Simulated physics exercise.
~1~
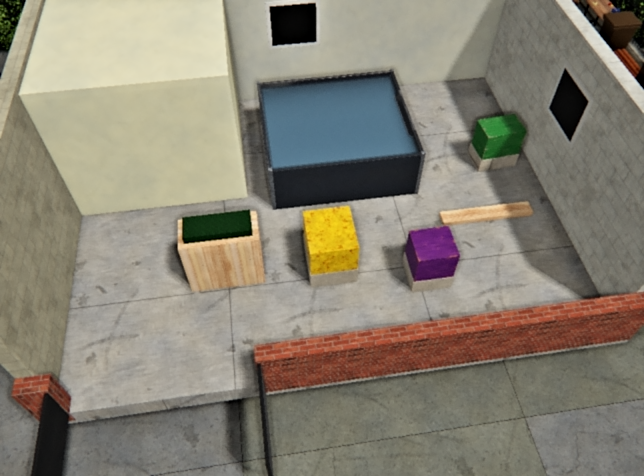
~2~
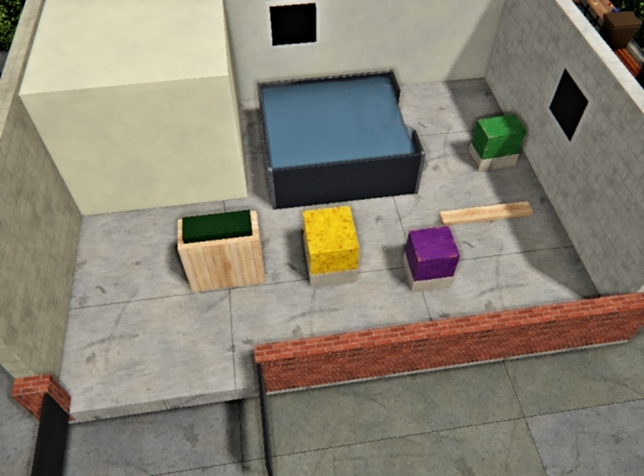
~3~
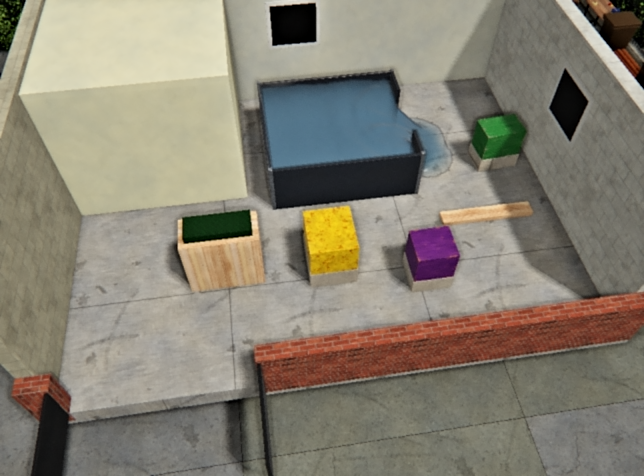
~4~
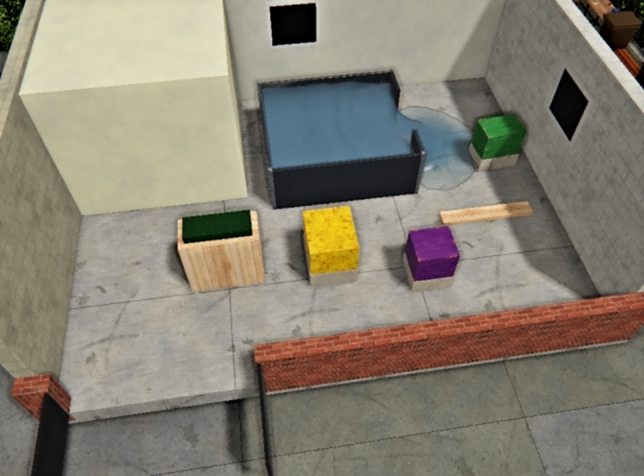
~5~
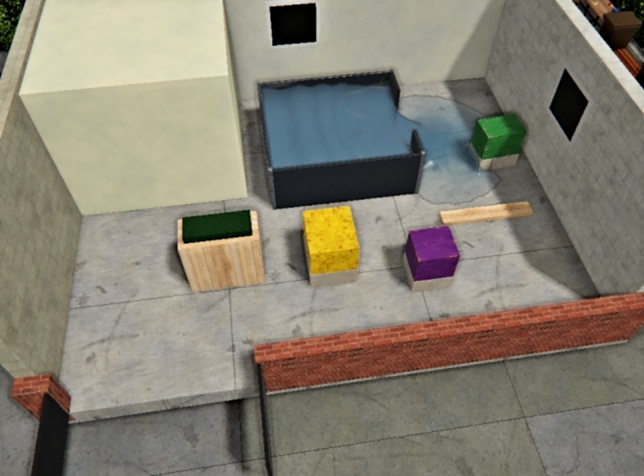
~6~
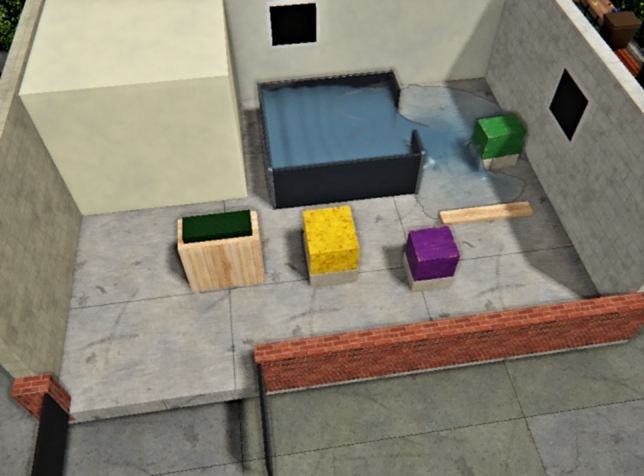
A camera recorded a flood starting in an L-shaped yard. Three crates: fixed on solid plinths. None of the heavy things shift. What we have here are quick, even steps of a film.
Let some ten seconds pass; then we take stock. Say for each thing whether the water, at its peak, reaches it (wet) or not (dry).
My prediction: The purple crate is safe from the water; the green crate is caught by the water; the yellow crate is safe from the water.
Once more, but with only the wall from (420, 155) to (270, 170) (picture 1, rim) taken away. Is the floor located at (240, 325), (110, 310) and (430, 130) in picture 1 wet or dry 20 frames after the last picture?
In order: Swamped, swamped, spared.
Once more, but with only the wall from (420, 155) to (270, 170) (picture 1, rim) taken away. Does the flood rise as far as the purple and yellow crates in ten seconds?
Taking them in turn, the purple crate is overtopped and the yellow crate is overtopped.
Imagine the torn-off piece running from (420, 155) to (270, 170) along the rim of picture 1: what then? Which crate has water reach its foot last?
The green one, by my reading.
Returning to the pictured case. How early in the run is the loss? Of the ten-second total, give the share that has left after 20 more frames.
About 0 %.
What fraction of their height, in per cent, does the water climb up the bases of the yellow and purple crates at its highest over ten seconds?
50 %, then 60 %.
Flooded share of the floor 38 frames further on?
I'd put it at roughly 90 per cent.
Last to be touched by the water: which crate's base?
I think it's the one in yellow.
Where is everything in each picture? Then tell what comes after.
In the first frame, the open tank at (336, 120) is whole and still.
In the second frame, the front is at a hidden place, out from the gap at (401, 135).
In the third frame, the front is at (434, 128), out from the gap at (401, 137).
In the fourth frame, water pours out at (401, 138) and has run to a hidden place.
In the fifth frame, the front is at a hidden place, out from the gap at (401, 138).
In the sixth frame, the front is at (500, 109), out from the gap at (401, 137).
A moment on, water covers 25 % of the floor; the purple crate not reached, the green crate water round its plinth, the yellow crate not reached.
Next, water covers 35 % of the floor; the purple crate water round its plinth, the green crate water round its plinth, the yellow crate not reached.
Then, water covers 50 % of the floor; the purple crate water round its plinth, the green crate water round its plinth, the yellow crate water round its plinth.
Later, water covers 90 % of the floor; the purple crate water round its plinth, the green crate water round its plinth, the yellow crate water round its plinth.
In the end, water covers 100 % of the floor; the purple crate stayed above the water, the green crate was topped, the yellow crate stayed above the water.
